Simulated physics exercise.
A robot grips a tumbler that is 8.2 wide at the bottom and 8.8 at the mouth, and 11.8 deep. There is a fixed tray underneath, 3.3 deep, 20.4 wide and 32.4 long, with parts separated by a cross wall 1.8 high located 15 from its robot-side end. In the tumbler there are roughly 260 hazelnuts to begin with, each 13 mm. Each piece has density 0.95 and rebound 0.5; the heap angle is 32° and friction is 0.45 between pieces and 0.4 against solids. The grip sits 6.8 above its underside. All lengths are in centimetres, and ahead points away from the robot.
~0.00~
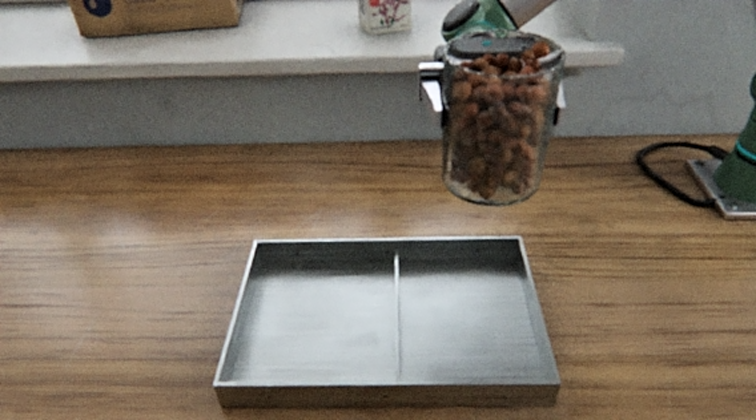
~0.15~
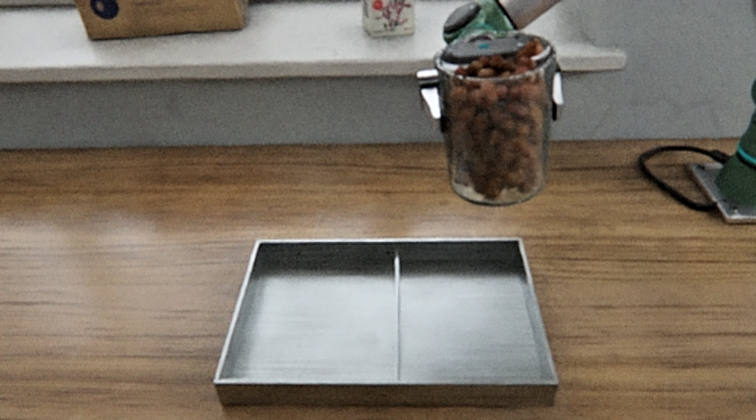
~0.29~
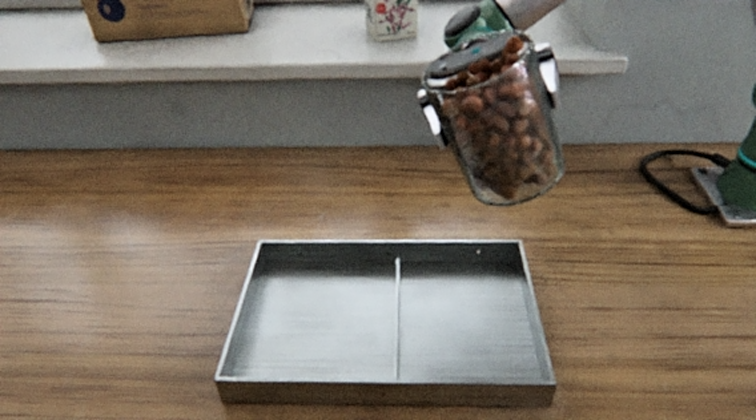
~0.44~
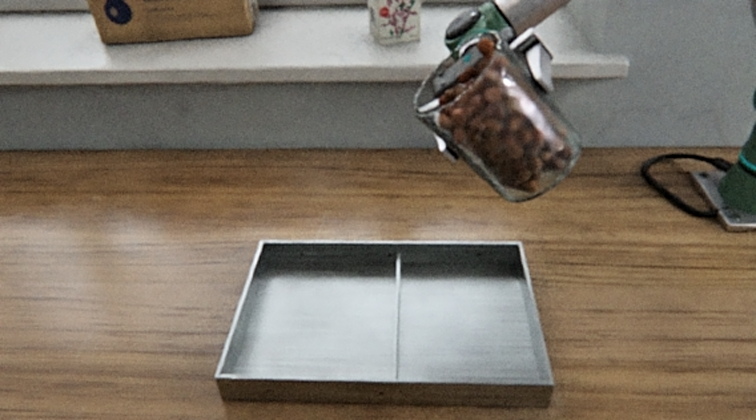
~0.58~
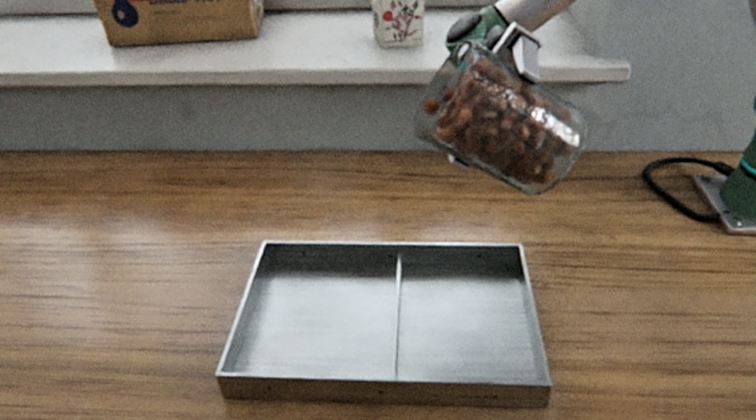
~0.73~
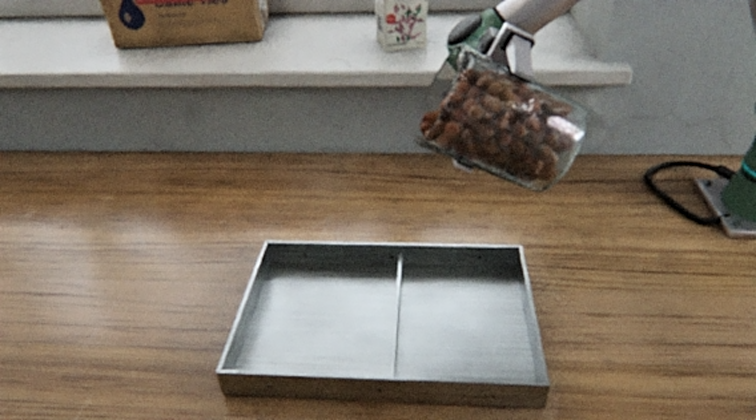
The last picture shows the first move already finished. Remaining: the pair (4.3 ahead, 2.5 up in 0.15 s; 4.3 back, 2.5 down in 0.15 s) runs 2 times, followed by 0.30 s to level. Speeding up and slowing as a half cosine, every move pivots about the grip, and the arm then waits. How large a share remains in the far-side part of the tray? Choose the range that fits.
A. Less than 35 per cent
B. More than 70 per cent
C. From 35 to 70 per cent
A, less than 35 per cent.
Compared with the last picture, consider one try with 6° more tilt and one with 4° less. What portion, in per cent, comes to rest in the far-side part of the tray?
First try around 40 %, second around 20 %.
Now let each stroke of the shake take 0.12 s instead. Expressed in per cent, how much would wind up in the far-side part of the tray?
It would be some 40 %.
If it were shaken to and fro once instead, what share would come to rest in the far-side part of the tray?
About 20 per cent in that case.
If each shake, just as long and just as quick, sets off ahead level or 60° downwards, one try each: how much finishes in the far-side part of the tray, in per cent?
Roughly 20 per cent, then 0 per cent.
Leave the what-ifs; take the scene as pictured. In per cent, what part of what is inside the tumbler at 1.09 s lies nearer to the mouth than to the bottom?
Close to 40 in a hundred.
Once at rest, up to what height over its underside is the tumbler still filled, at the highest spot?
It reaches close to 9.5 cm in the end.
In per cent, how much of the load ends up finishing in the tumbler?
About 65 %.
By 1.09 s, tilted 64° forward, highest piece 30 above the table; 206 in the tumbler, 1 in the far-side part, 48 in flight or on a rim.
By 1.45 s, tilted 42° forward, highest piece 29 above the table; 169 in the tumbler, 64 in the far-side part, 11 in the robot-side part, 2 on the table or floor, 9 in flight or on a rim.
By 1.83 s, level, highest piece 29 above the table; 169 in the tumbler, 67 in the far-side part, 13 in the robot-side part, 6 on the table or floor.
By 2.88 s, level, highest piece 29 above the table; 169 in the tumbler, 67 in the far-side part, 13 in the robot-side part, 6 on the table or floor.
Final count, 169 in the tumbler, 67 in the far-side part, 13 in the robot-side part, 6 on the table or floor. That is 26 % in the far-side part of the tray.
